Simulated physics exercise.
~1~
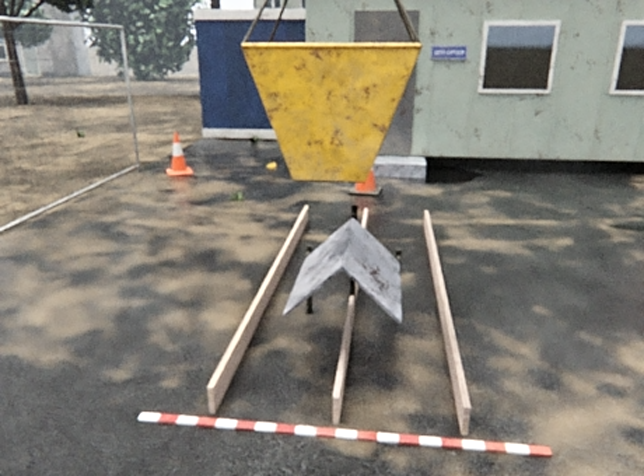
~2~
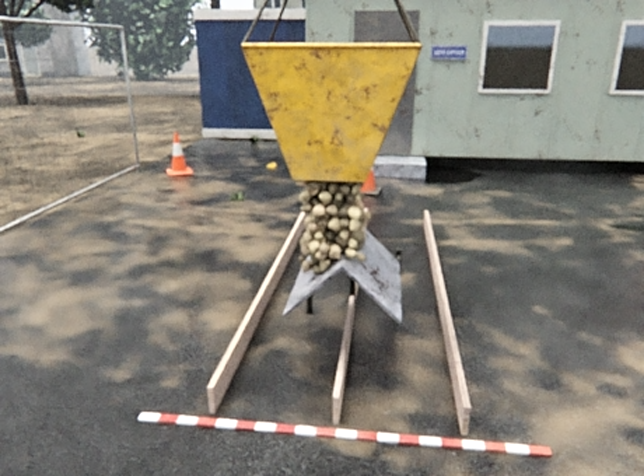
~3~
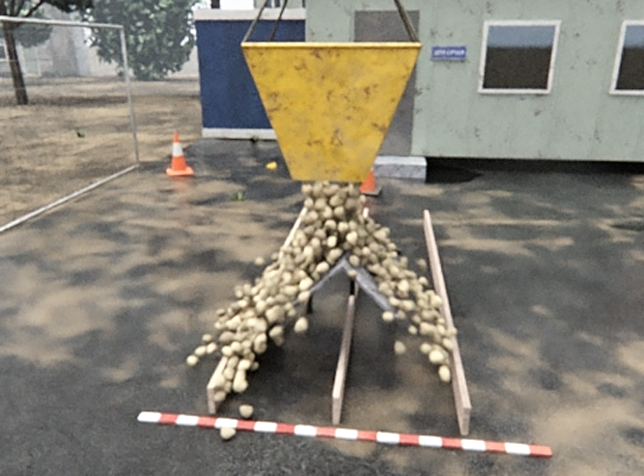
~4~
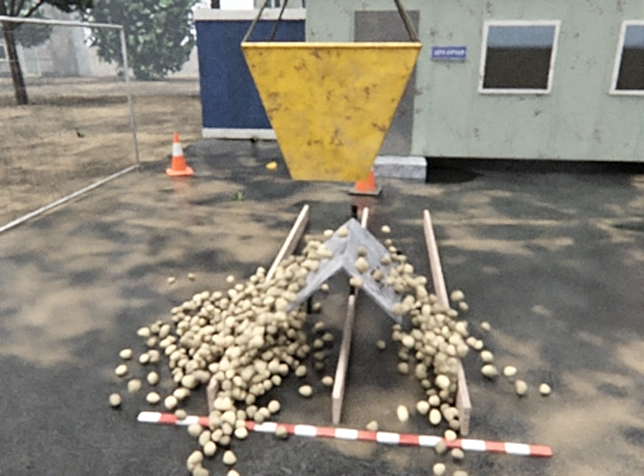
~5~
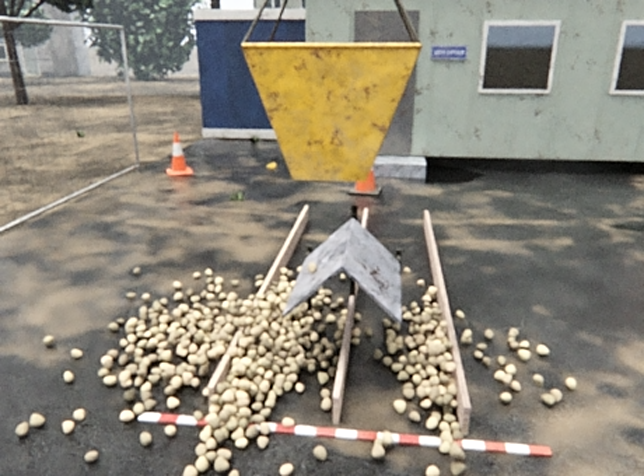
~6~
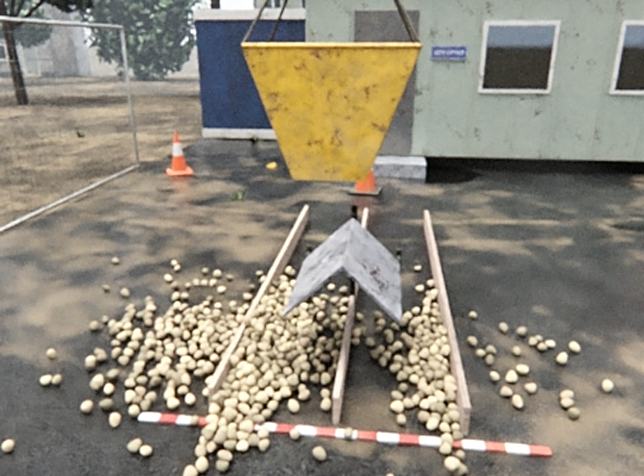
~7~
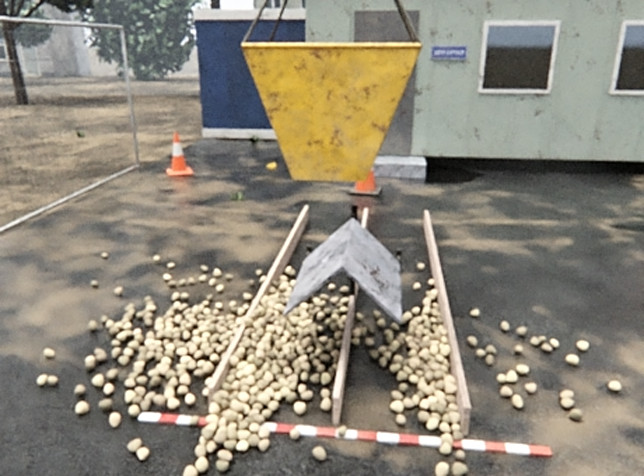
A heap of round, pale stones poured from the bottom of a hanging yellow hopper onto a fixed, peaked metal plate and split both ways, ending scattered around the wooden boards, mostly in the left bay, with a few beyond the right board.
